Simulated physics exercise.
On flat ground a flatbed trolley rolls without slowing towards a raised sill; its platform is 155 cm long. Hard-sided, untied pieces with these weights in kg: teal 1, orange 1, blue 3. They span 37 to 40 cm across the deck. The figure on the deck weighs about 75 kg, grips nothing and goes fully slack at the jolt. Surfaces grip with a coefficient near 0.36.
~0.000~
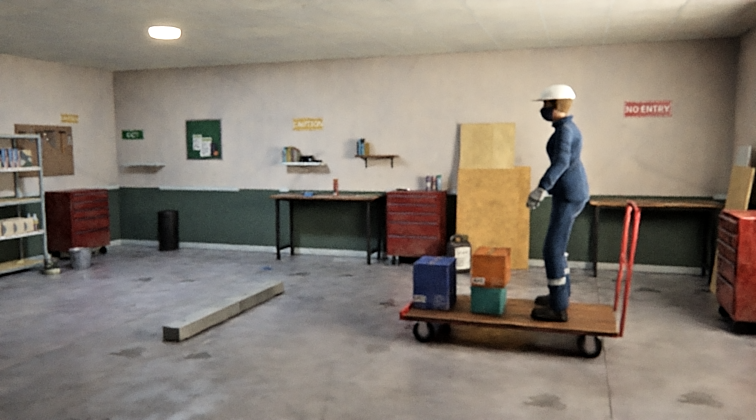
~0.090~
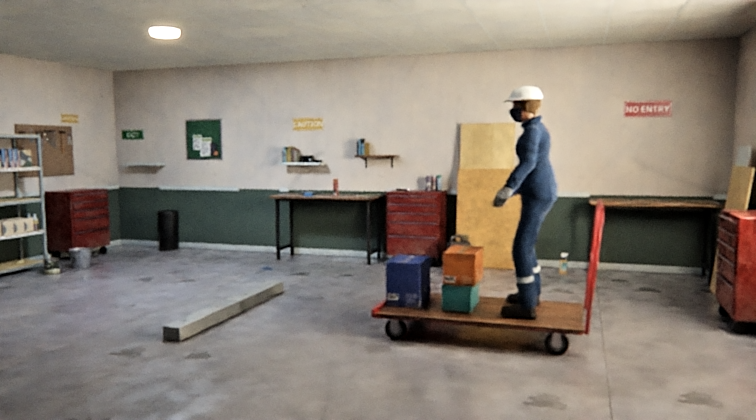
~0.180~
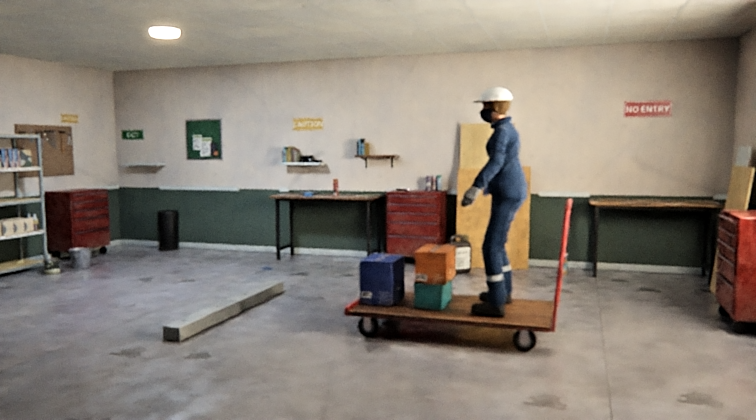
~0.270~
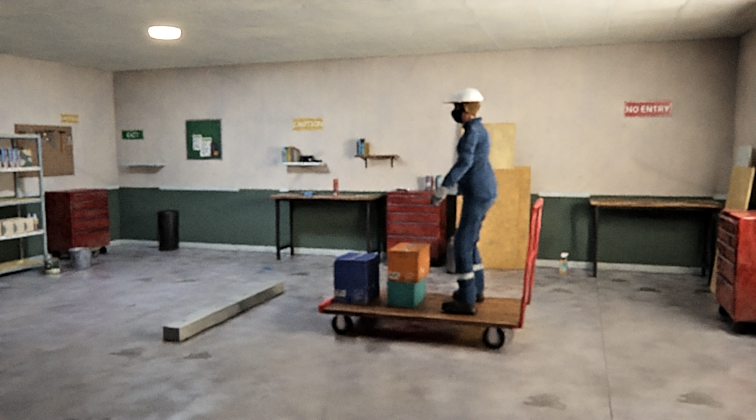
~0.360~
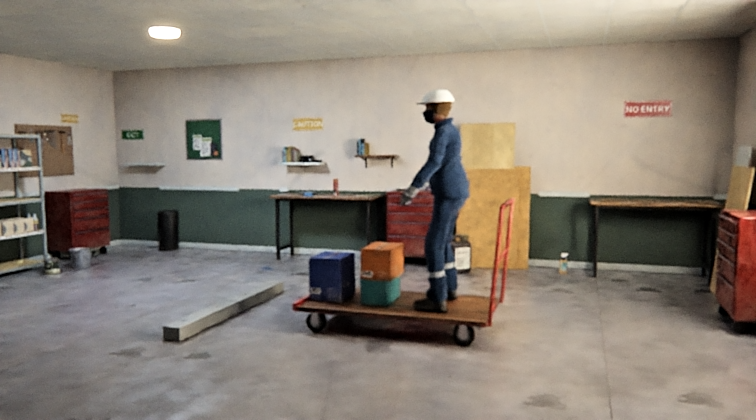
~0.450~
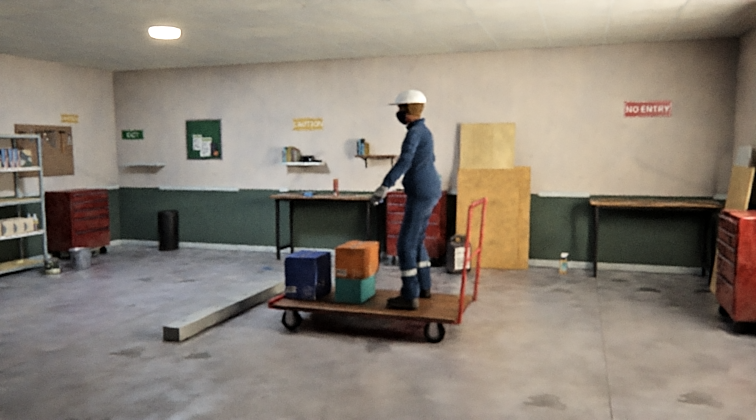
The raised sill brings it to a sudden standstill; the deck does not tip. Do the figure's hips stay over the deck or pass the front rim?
At this pace the figure's hips go over the front rim.
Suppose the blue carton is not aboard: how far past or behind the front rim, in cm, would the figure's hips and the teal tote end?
In that case hips 40 past, teal 10 past.
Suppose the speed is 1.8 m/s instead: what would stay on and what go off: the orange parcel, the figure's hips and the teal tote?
Then orange off, hips on, teal on.
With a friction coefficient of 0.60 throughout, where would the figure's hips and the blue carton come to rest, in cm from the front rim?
Then hips 60 past, blue 20 past.
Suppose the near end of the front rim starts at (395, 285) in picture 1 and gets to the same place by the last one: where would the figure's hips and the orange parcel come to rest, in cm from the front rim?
Then hips 50 behind, orange 30 past.
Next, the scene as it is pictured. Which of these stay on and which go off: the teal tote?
Teal on.
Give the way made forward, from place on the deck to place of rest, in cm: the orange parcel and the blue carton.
About: Orange 100, blue 100.
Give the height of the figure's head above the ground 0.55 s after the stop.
Some 90 cm up.
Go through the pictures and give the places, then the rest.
The first frame shows hips (568, 196), teal tote (489, 295), rim corner (401, 315); 174 cm short of the stop.
The second frame shows hips (537, 195), teal tote (461, 294), rim corner (373, 313); 151 cm short of the stop.
The third frame shows hips (507, 195), teal tote (433, 292), rim corner (346, 311); 128 cm short of the stop.
The fourth frame shows hips (478, 194), teal tote (407, 290), rim corner (320, 309); 105 cm short of the stop.
The fifth frame shows hips (450, 194), teal tote (381, 288), rim corner (294, 306); 82 cm short of the stop.
The sixth frame shows hips (422, 193), teal tote (356, 286), rim corner (269, 304); 60 cm short of the stop. Speed about 2.5 m/s.
Impact comes at 0.68 s.
After 1.23 s the figure's hips are 23 cm behind the rim, near (251, 220) in the last picture's view.
After 1.68 s the figure's hips are 28 cm past the rim, near (202, 272) in the last picture's view.
Final state at 3.3 s, past the rim, orange parcel, blue carton and the figure's hips; behind it, teal tote.
